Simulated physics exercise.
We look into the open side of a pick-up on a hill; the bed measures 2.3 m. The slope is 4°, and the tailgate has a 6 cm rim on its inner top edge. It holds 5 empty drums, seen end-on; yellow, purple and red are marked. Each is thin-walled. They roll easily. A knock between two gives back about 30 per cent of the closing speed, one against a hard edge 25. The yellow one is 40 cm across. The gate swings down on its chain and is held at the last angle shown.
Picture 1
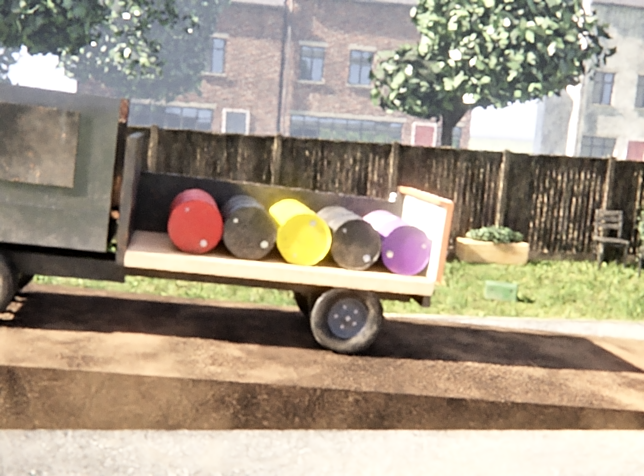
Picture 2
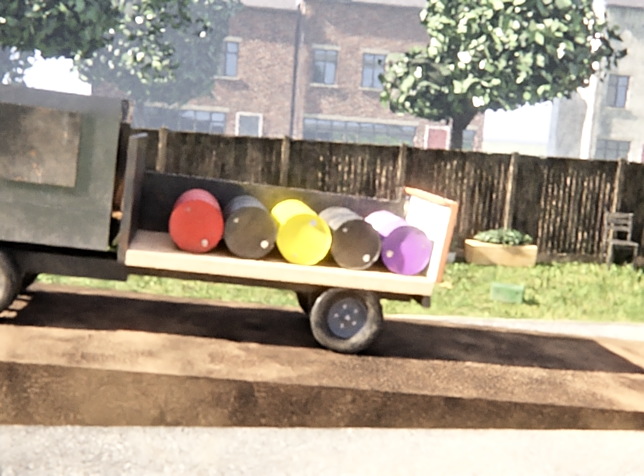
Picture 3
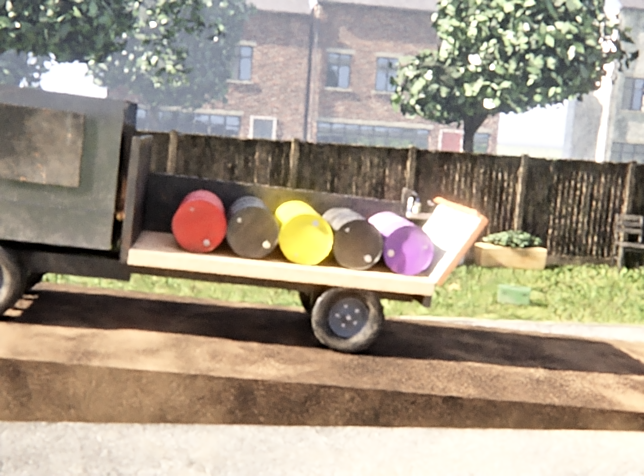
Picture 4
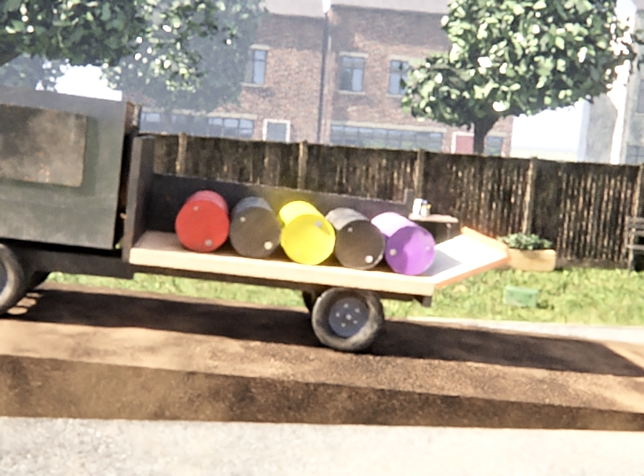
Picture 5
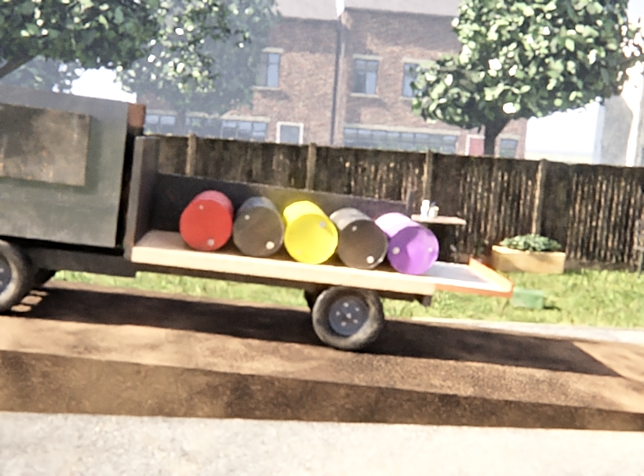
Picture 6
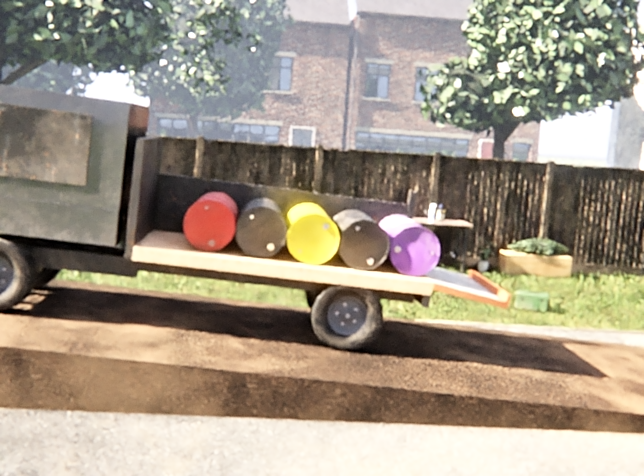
On a sloping roadside, a truck's tailgate swinging down past level as five coloured barrels shift slightly right along the bed.
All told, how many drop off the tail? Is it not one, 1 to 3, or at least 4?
The answer is at least 4, which leaves 0 of 5.
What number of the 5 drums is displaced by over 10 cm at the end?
The count is 5.
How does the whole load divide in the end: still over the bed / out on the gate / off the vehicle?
0, 0 and 5.
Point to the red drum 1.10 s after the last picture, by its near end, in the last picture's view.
At about (251, 231).
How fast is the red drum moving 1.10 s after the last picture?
Near 0.4 m/s.
Then, 1.1 s past the sixth picture, yellow is on the bed, 65 cm short of the hinge, rolling right; purple is on the gate, 25 cm past the hinge, rolling right; red is on the bed, 145 cm short of the hinge, rolling right; 0 out so far.
Then, 2.5 s past the sixth picture, yellow is on the gate, 20 cm past the hinge, rolling right; purple is off the vehicle; red is on the bed, 65 cm short of the hinge, rolling right; 2 out so far.
Then, 4.1 s past the sixth picture, yellow is off the vehicle; purple is out on the ground; red is dropping off the gate; 5 out so far.
Finally (7.9 s after the last picture), yellow is off the vehicle; purple is off the vehicle; red is out on the ground; 5 out so far.
